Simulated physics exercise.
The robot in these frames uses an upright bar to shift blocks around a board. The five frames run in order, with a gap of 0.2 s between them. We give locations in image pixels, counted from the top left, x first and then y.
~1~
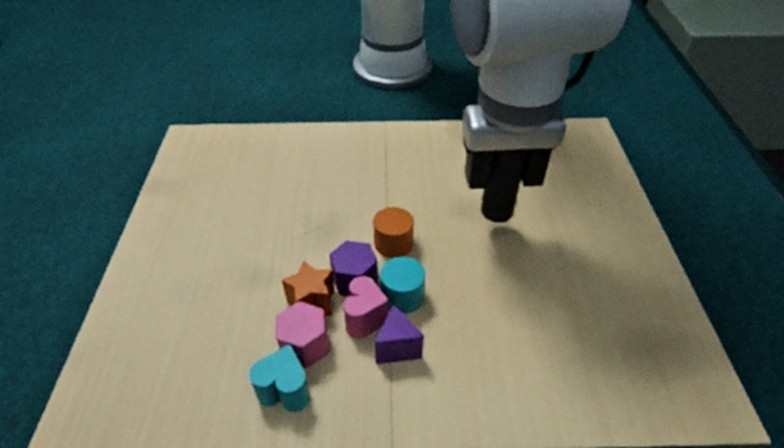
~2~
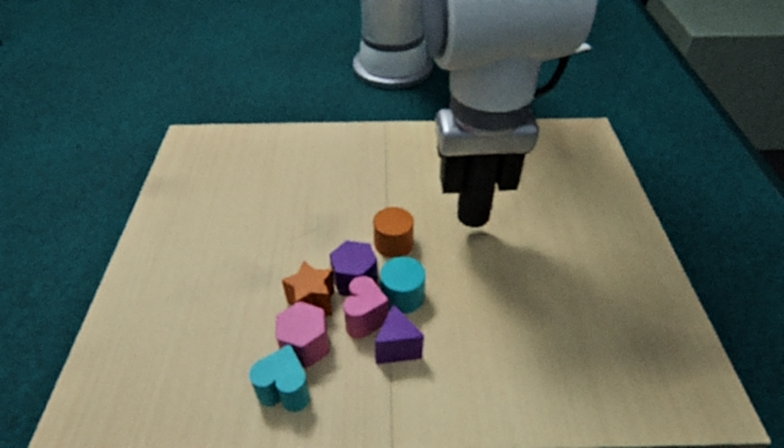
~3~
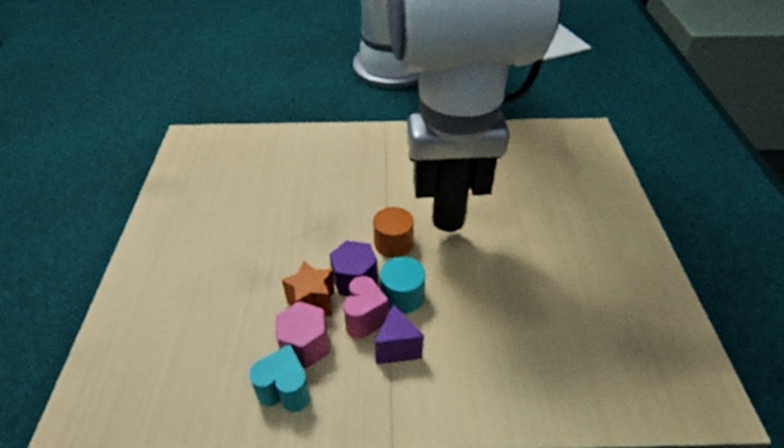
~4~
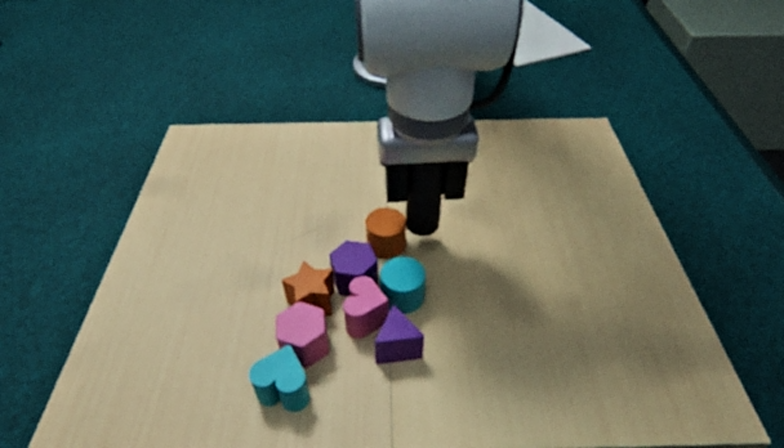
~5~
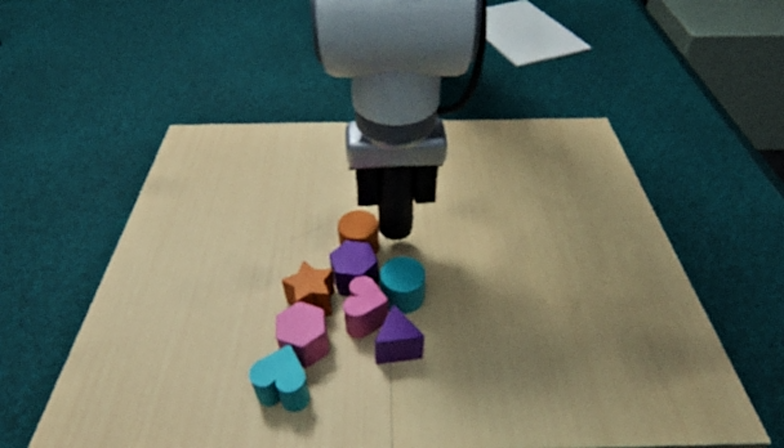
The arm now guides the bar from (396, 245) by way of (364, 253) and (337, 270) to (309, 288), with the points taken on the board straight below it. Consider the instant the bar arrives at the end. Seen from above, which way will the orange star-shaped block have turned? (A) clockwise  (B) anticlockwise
The answer is A.
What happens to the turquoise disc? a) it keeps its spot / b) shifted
I choose a.
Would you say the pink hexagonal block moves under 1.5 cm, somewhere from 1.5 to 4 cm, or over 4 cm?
Band: 1.5 to 4 cm.
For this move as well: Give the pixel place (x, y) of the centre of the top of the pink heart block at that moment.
It should be at (369, 313) by then.
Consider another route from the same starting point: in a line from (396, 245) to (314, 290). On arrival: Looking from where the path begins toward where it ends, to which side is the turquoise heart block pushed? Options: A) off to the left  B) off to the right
A.
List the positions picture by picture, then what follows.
Tip of the bar at (497, 213), middles of tops, pink hexagonal block at (300, 323), orange star-shaped block at (308, 280), purple hexagonal block at (353, 257), orange disc at (394, 220), pink heart block at (364, 296), turquoise disc at (403, 273), in the first picture.
Bar at (473, 217), nothing pushed, in the second picture.
Bar at (448, 221), nothing pushed, in the third picture.
Bar at (423, 225), orange disc at (386, 221), in the fourth picture.
Bar at (396, 229), pink hexagonal block at (300, 323), orange star-shaped block at (308, 280), purple hexagonal block at (353, 257), orange disc at (358, 224), pink heart block at (364, 296), turquoise disc at (403, 273), in the fifth picture.
On the path given first. One third of the way, bar at (363, 237); orange disc at (325, 227).
Two thirds of the way, bar at (335, 254); pink hexagonal block at (290, 332); orange star-shaped block at (303, 291), turned 40° clockwise; purple hexagonal block at (343, 277), turned 35° anticlockwise; orange disc at (304, 232); pink heart block at (367, 311).
At the end, bar at (306, 273); pink hexagonal block at (283, 341), turned 15° clockwise; orange star-shaped block at (301, 302), turned 40° clockwise; purple hexagonal block at (339, 284), turned 50° anticlockwise; orange disc at (297, 234); pink heart block at (369, 313); turquoise disc unmoved.
